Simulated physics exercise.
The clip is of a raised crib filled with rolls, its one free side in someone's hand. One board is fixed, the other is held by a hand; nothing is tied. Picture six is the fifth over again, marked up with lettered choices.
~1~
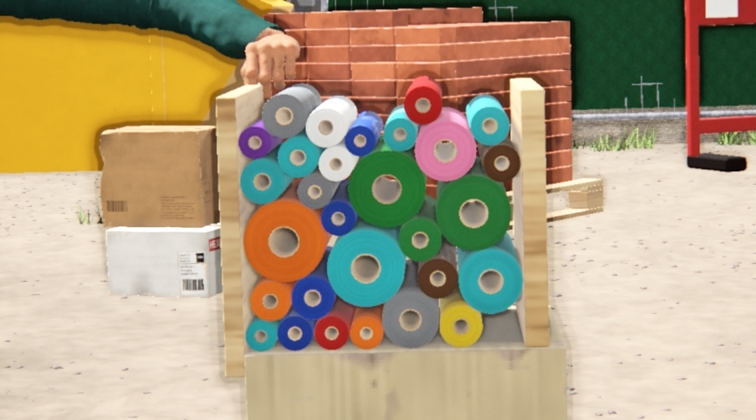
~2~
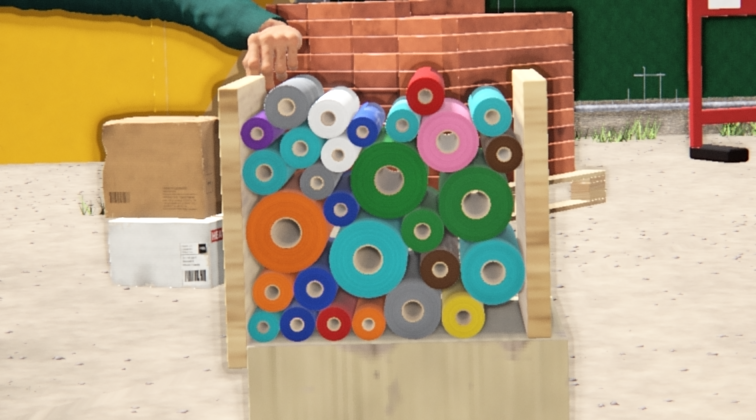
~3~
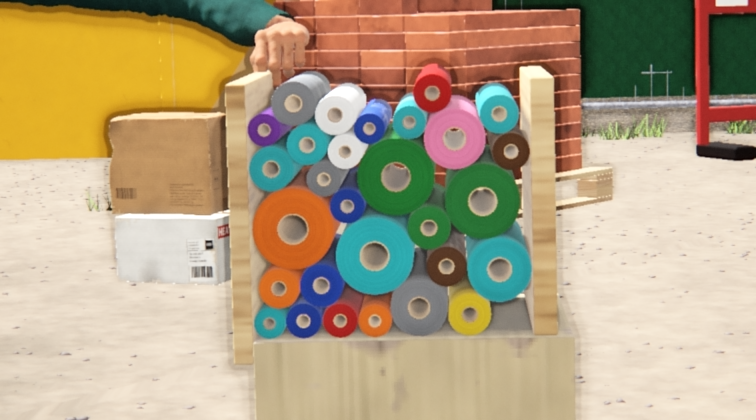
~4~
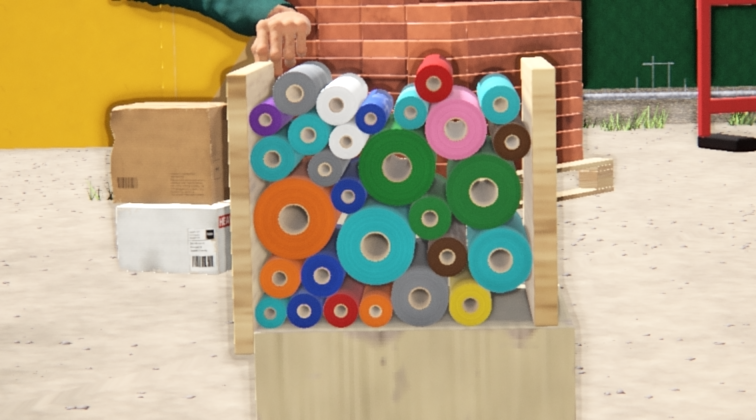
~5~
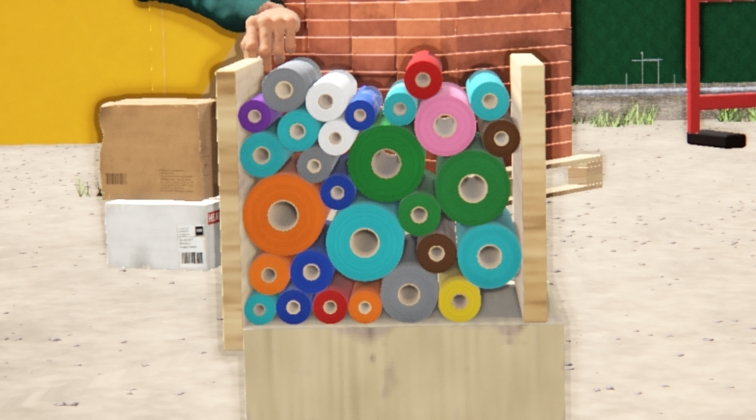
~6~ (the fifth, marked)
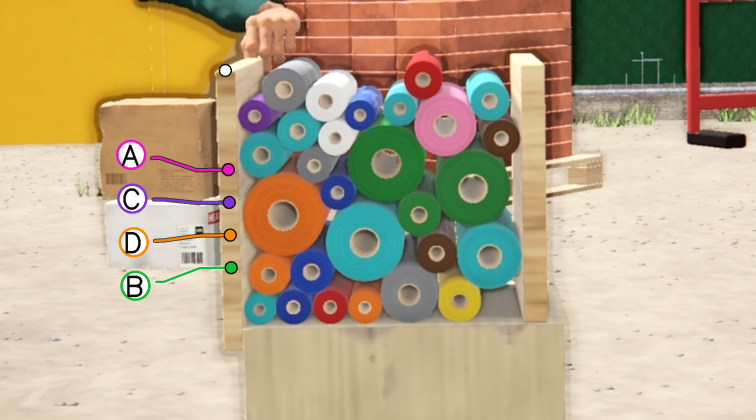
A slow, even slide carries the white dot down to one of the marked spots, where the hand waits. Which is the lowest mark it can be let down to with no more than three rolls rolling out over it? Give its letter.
A is the limit.
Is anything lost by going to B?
Yes.
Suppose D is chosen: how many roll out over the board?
With D, five.
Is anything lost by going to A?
Yes, at A.
On the marked copy, A at (228, 169); B at (231, 268); C at (229, 203); D at (230, 235); the white dot at (225, 71).
With A. Early on, top of the board (238, 120).
Further on, top of the board (239, 168).
At the end, top of the board (239, 168), two out over the board.
As for the rest, B more than three out over the board; C more than three out over the board; D more than three out over the board.
